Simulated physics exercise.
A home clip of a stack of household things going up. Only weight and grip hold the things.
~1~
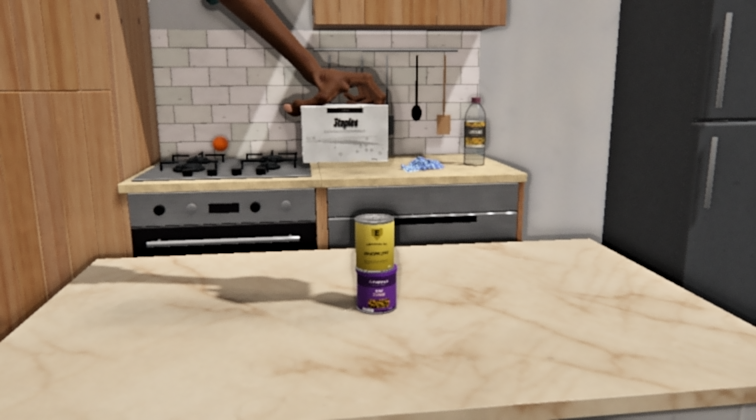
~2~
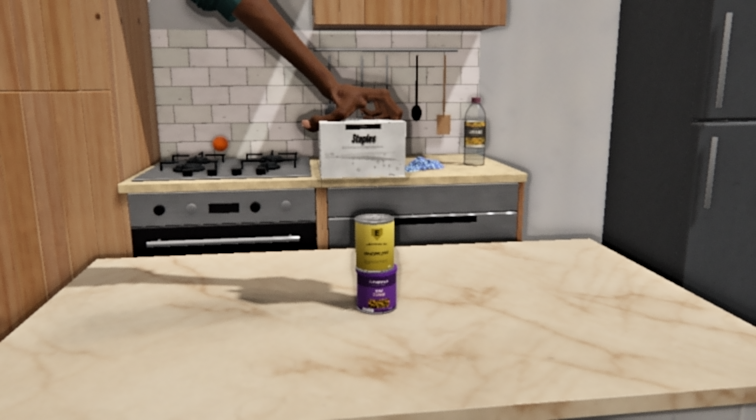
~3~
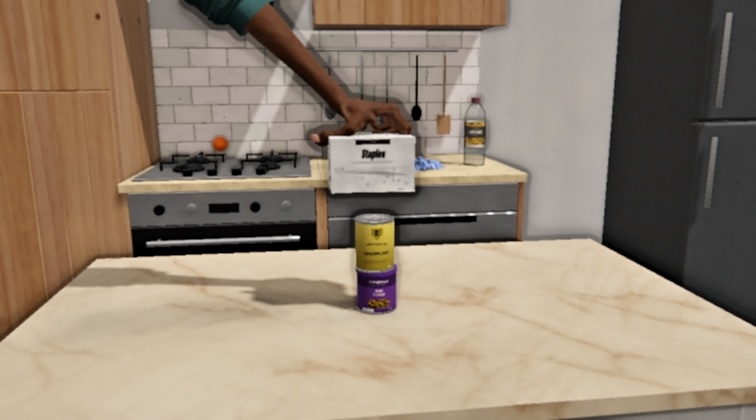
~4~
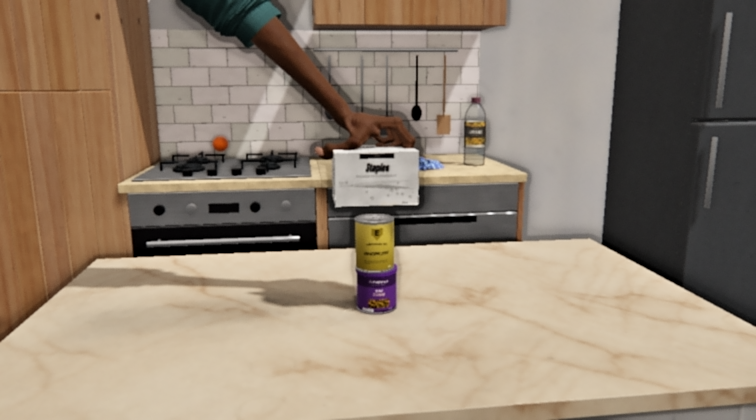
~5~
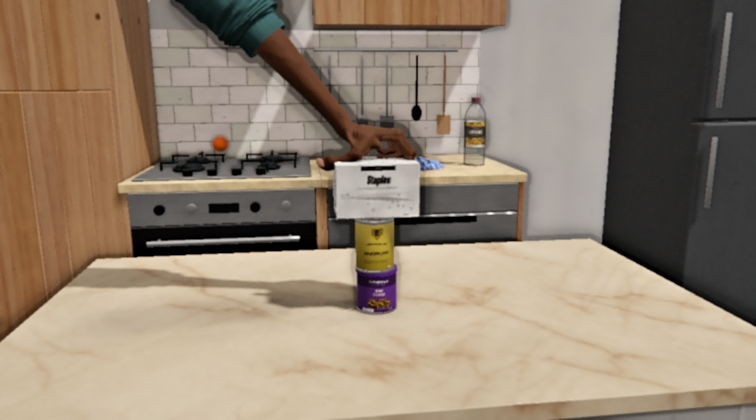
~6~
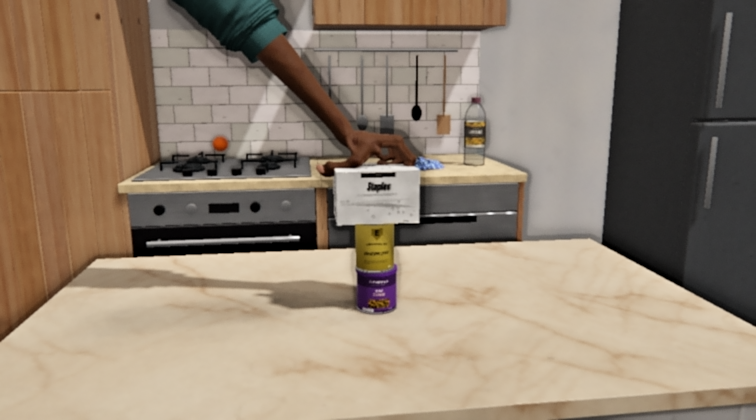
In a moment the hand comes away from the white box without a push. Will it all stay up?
It keeps its balance.
Then, 0.20 s on from there, no change.
Then, 0.50 s on from there, white box resting near (375, 193).
In the end, all 3 unmoved. At the end, from the last picture's camera, white box near (375, 193). The pile stays up.
